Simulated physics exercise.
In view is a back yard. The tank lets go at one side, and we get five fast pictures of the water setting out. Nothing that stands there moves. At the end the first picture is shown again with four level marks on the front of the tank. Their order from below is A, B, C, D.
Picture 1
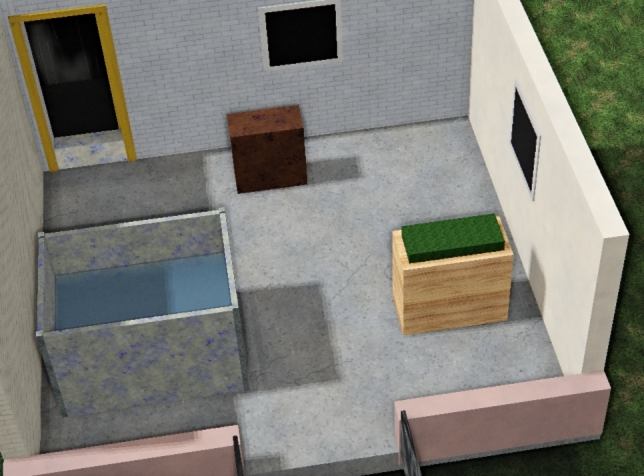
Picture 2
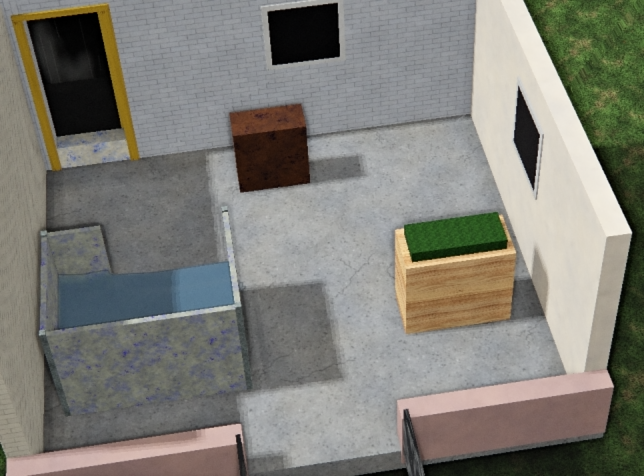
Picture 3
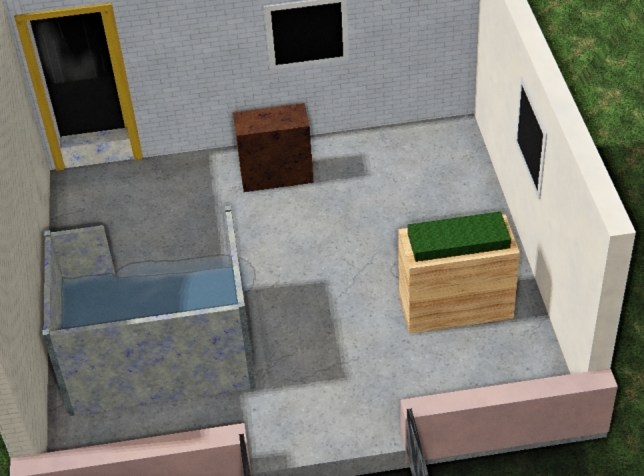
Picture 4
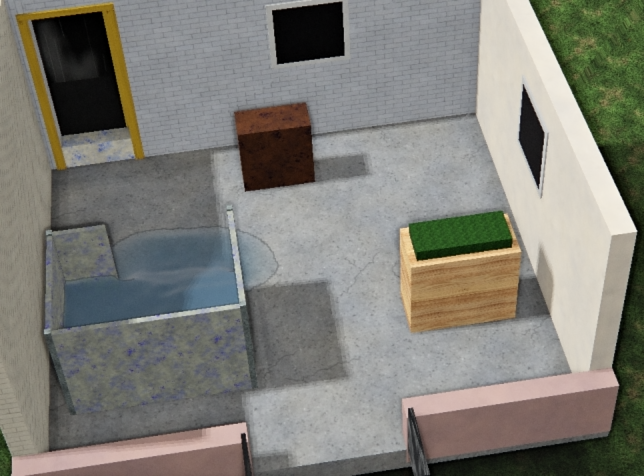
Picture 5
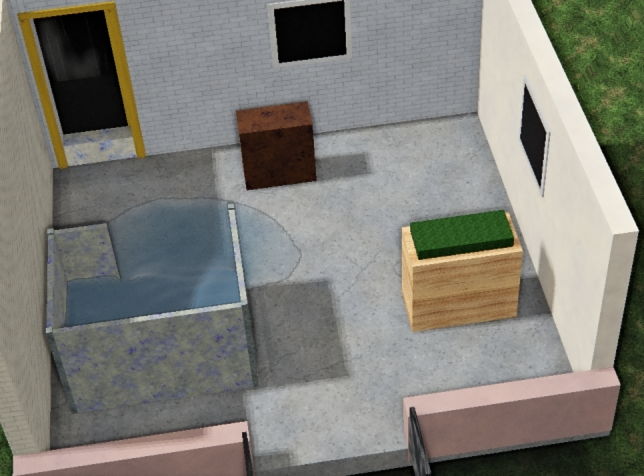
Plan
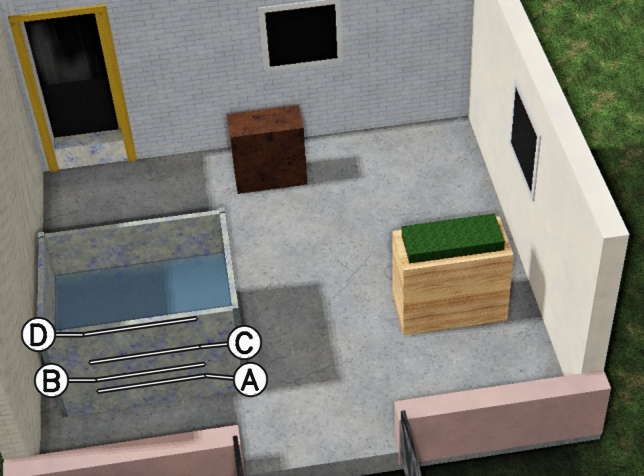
A stone-patterned tank of blue water at the left of a walled, pale concrete back yard, seen from high above, loses most of its back wall. Around it are a yellow-framed doorway behind, a rusty brown block at the back, a wooden planter topped with green at the right, and low pink walls in front. Water spreads across the floor behind the tank and rightward, while the view shifts very slightly.
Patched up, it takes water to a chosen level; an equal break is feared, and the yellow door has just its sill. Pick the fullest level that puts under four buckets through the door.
The limit is C.
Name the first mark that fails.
The answer is D.
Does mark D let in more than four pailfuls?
Yes, it does.
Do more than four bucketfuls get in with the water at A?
No.
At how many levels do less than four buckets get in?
Three.
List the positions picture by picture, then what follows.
In the first frame, water in the tank at rest, its middle at (143, 307); foot of the yellow doorway at (94, 165); open gate at (316, 410).
In the second frame, water covers 2 % of the ground, its front hidden from here.
In the third frame, water covers 4 % of the ground, its front hidden from here.
In the fourth frame, front seen at (260, 276), 9 % of the ground wet.
In the fifth frame, front seen at (269, 227), 15 % of the ground wet.
On the marked copy, A at (152, 383); B at (149, 372); C at (145, 354); D at (139, 326); from the bottom up A, B, C, D.
With A, nothing gets over.
With B, nothing gets over.
With C, a bucket or two gets in.
With D, about 14 bucketfuls get in.
